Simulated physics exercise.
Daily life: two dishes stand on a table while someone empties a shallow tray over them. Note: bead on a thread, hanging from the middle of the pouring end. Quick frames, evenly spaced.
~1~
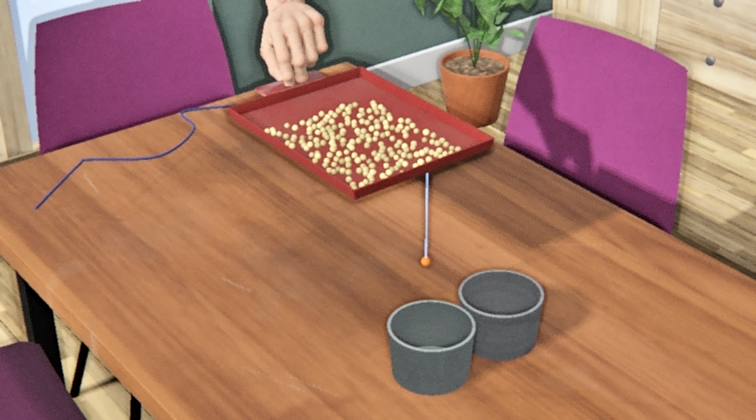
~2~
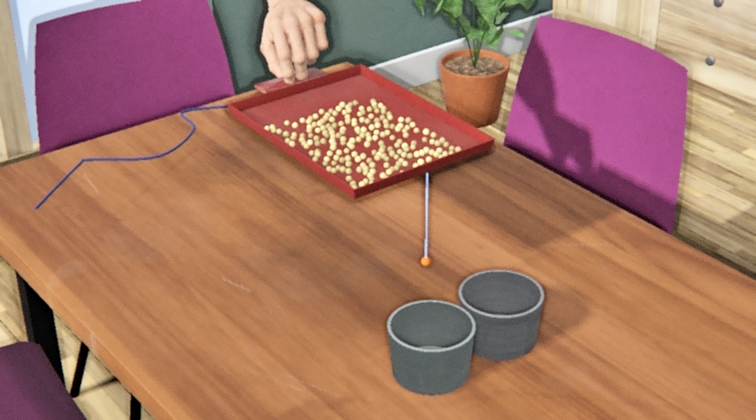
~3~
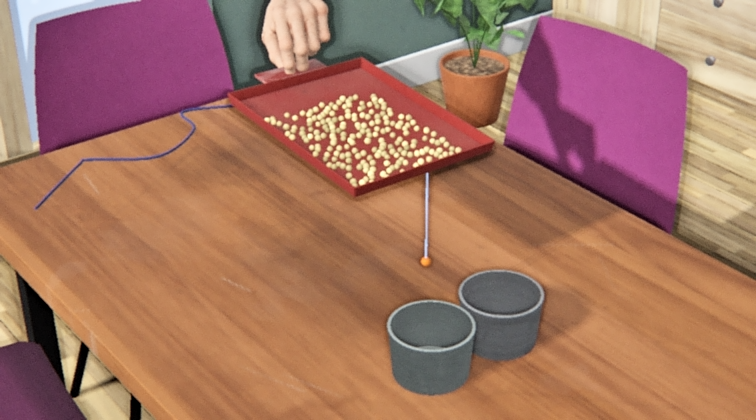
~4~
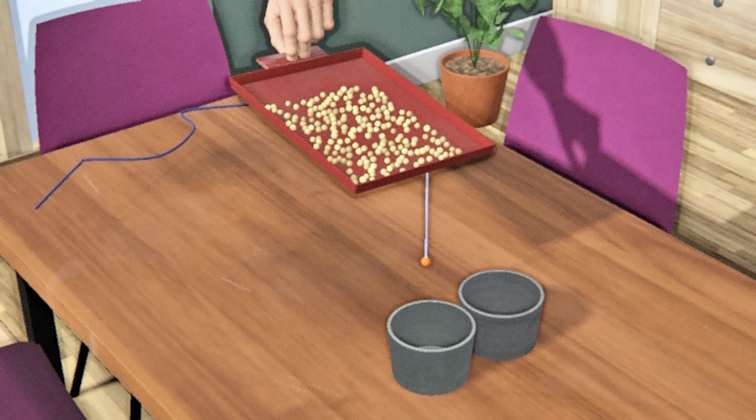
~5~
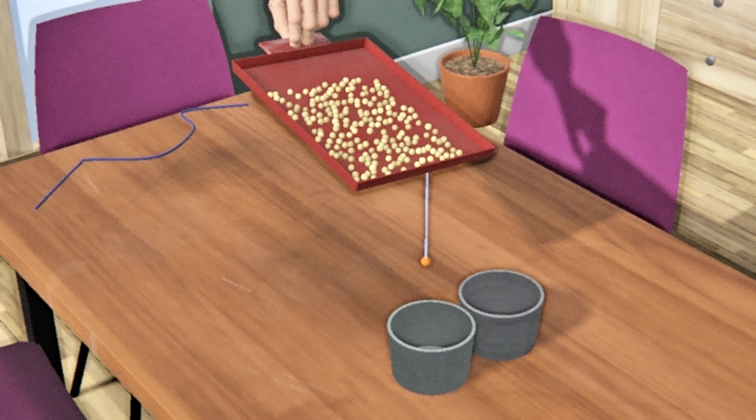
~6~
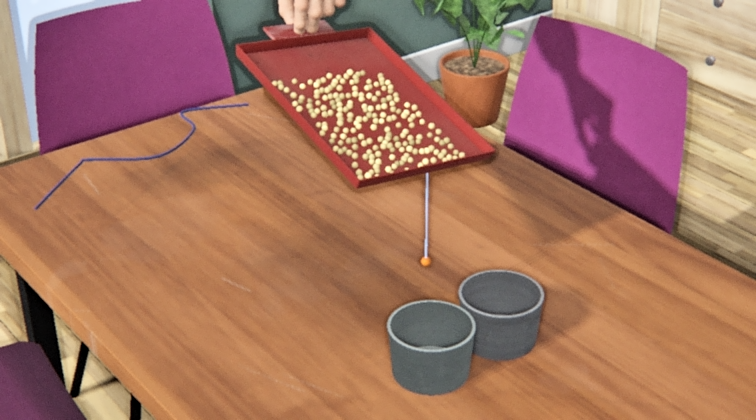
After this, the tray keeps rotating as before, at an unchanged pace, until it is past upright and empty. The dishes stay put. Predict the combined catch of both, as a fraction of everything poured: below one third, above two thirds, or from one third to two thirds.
Below one third.
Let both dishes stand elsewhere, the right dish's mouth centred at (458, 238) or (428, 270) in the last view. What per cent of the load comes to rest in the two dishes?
I'd say about 40 percent, followed by about 20 percent.
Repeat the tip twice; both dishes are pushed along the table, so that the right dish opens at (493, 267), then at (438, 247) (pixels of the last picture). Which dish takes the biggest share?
Place one: The rightmost one; place two: The rightmost one.
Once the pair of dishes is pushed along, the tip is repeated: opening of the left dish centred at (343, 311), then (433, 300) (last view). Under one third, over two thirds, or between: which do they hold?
The earlier try, below one third; the later try, in the middle band.
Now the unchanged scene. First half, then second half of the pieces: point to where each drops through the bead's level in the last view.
The leading part at (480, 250), the rest of it at (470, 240).
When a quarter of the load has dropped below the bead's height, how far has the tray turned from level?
Angle reached: About 110°.
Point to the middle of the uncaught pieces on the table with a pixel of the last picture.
Centre: Close to (484, 298).
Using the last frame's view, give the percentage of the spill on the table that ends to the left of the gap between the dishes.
Left share: Some 40 per cent.
Shortly afterwards, tray tipped steeply; the bulk on the tray; only a few in the right dish; a little outside both; a little in the air.
Next, tray tipped past a quarter turn; near half on the tray; only a few in the right dish; near a quarter outside both; near a third in the air.
Some moments later, tray tipped past a quarter turn; only a few in the left dish; a little in the right dish; all but a few outside both.
In the end, tray tipped past a quarter turn; only a few in the left dish; a little in the right dish; all but a few outside both.
